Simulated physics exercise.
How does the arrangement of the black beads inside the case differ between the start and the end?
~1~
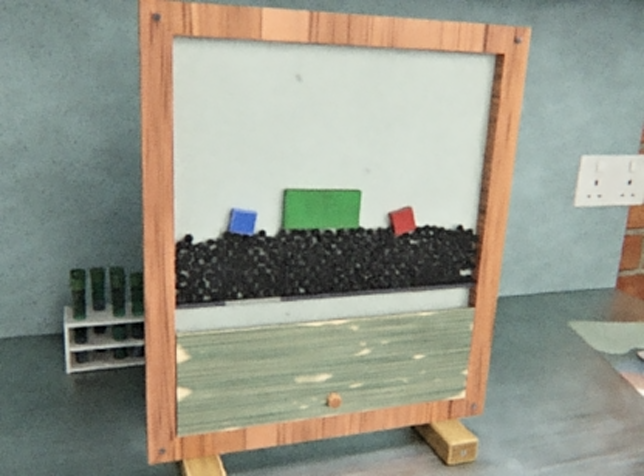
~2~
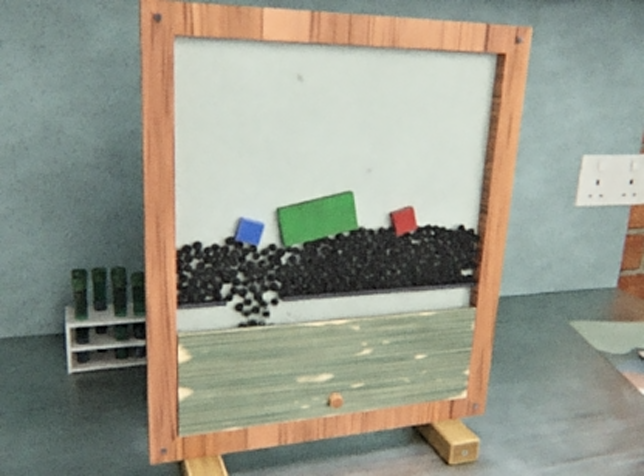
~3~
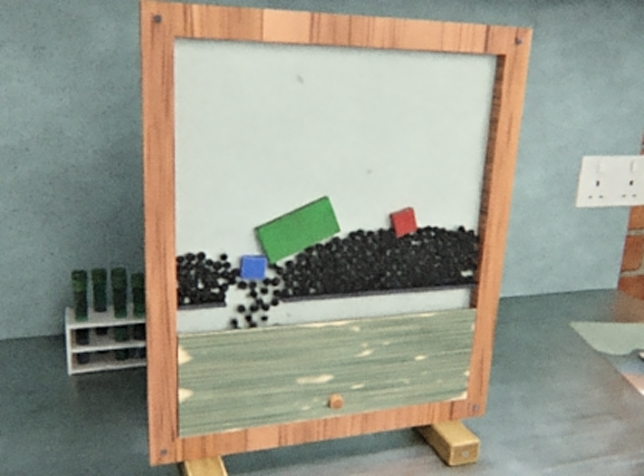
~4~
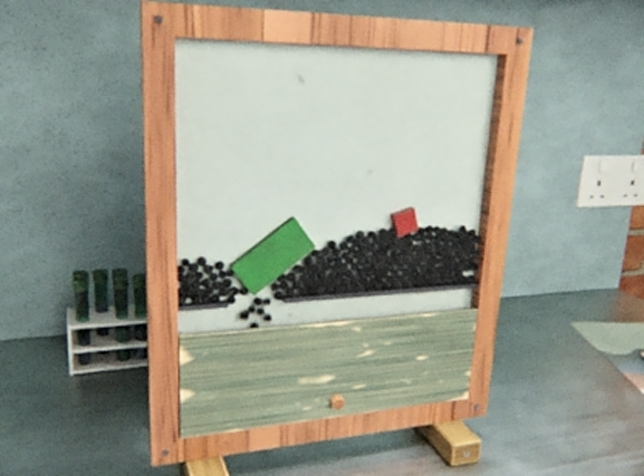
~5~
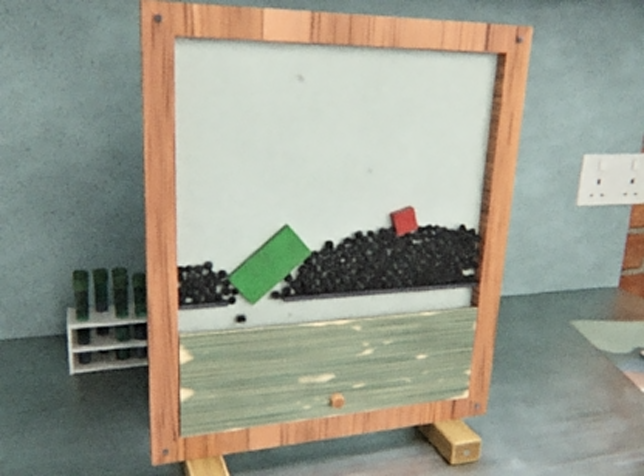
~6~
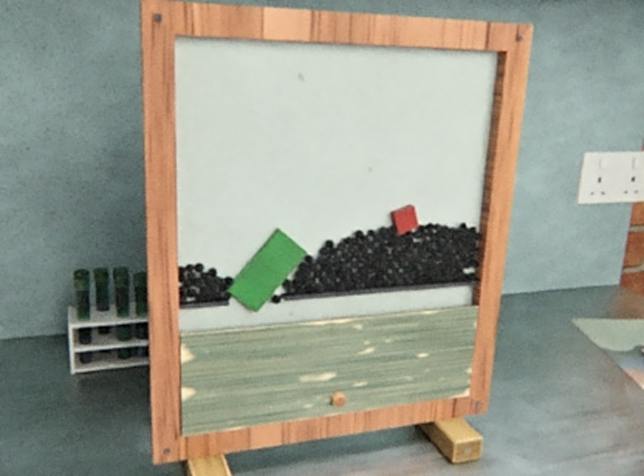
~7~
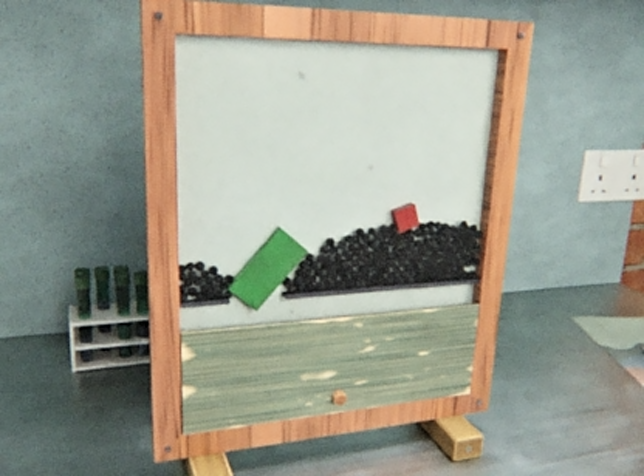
At the start the beads form a nearly level layer across the whole case. At the end fewer remain, still resting on the same floor but split into a small pile on the left and a larger one on the right, with the green block between them.
